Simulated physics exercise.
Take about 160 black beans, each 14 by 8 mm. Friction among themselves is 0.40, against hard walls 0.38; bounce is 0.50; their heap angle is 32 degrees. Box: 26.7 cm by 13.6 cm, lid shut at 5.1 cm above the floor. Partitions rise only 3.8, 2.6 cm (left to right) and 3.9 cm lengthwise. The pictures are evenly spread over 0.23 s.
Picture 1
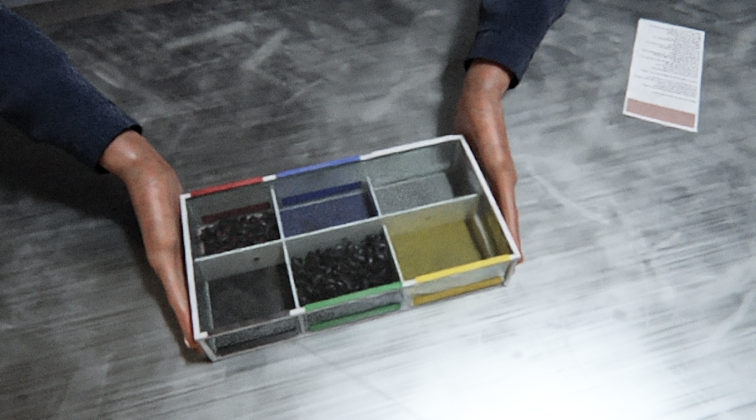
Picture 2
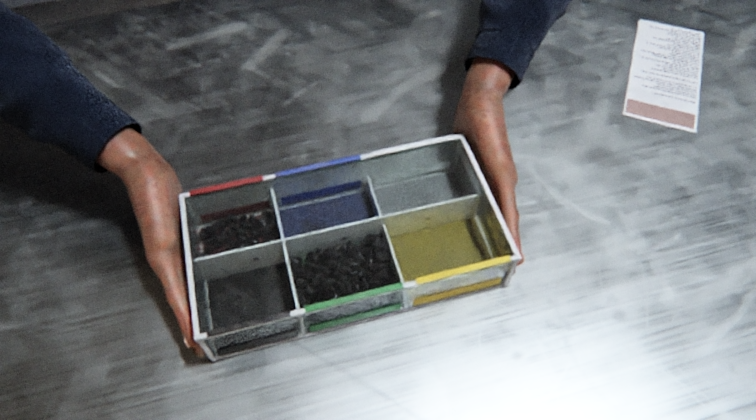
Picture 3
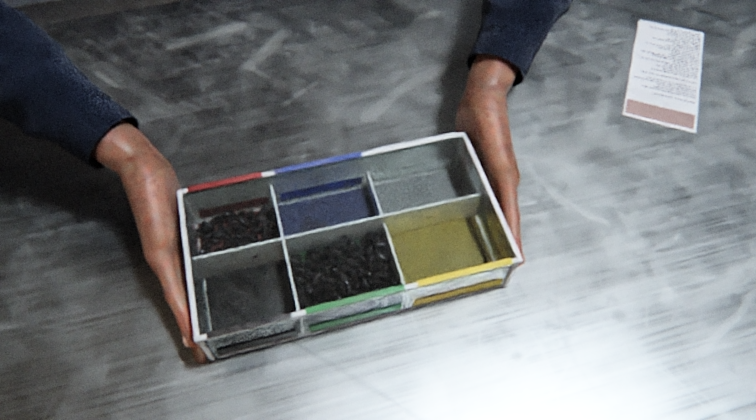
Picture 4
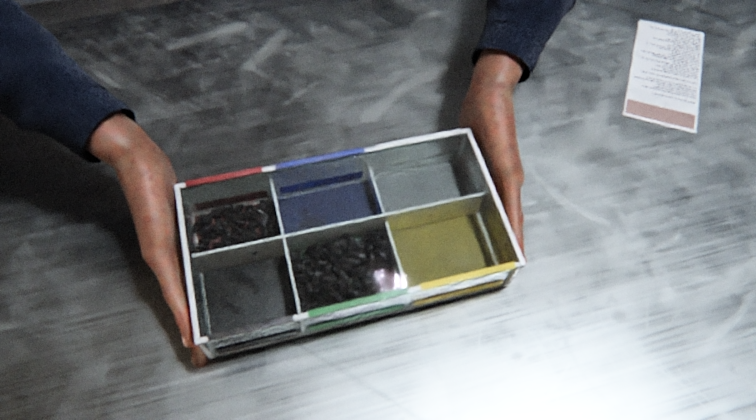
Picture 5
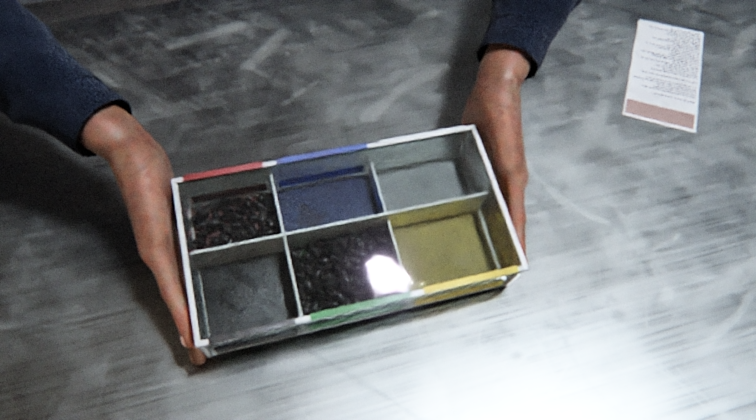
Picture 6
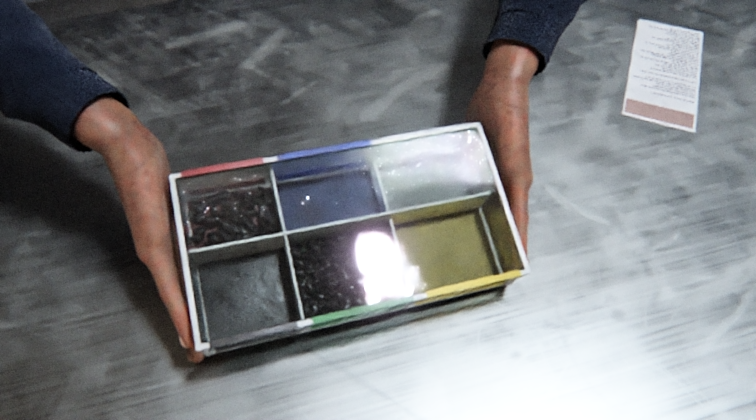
Two hands in dark blue sleeves hold a clear-lidded, six-compartment box over a streaked grey surface, seen from above at an angle by a still camera. Dark beans lie in the red-edged back-left and green-edged front-middle sections, beside blue, grey and yellow ones, with a printed card at upper right. The hands slowly tilt the box slightly, and bright reflections spread across its lid.
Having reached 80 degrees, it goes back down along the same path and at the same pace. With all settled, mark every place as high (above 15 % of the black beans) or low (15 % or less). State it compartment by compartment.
Red compartment: High; blue compartment: Low; green compartment: High; yellow compartment: Low; white compartment: Low; black compartment: Low.
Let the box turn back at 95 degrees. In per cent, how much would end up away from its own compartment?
Some 20 per cent.
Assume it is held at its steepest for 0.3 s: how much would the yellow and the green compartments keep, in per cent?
Yellow 5, green 65.
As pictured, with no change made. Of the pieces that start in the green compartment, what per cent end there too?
Some 90 percent.
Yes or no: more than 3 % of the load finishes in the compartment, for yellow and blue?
Yellow: True, blue: False.
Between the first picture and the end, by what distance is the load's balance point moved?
I'd put the distance at roughly 2.0 cm.
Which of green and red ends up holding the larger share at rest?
The green compartment ends up with more.
Then, 0.74 s after the last picture, tilt 80 degrees; red 30 %, green 65 %, yellow 5 %.
Then, 1.23 s after the last picture, tilt 35 degrees; red 25 %, green 65 %, yellow 5 %.
Then, 1.79 s after the last picture, tilt 0 degrees; red 25 %, green 65 %, yellow 5 %.
In the end, red 25 %, blue 0 %, green 65 %, yellow 5 %, white 0 %, black 0 %.
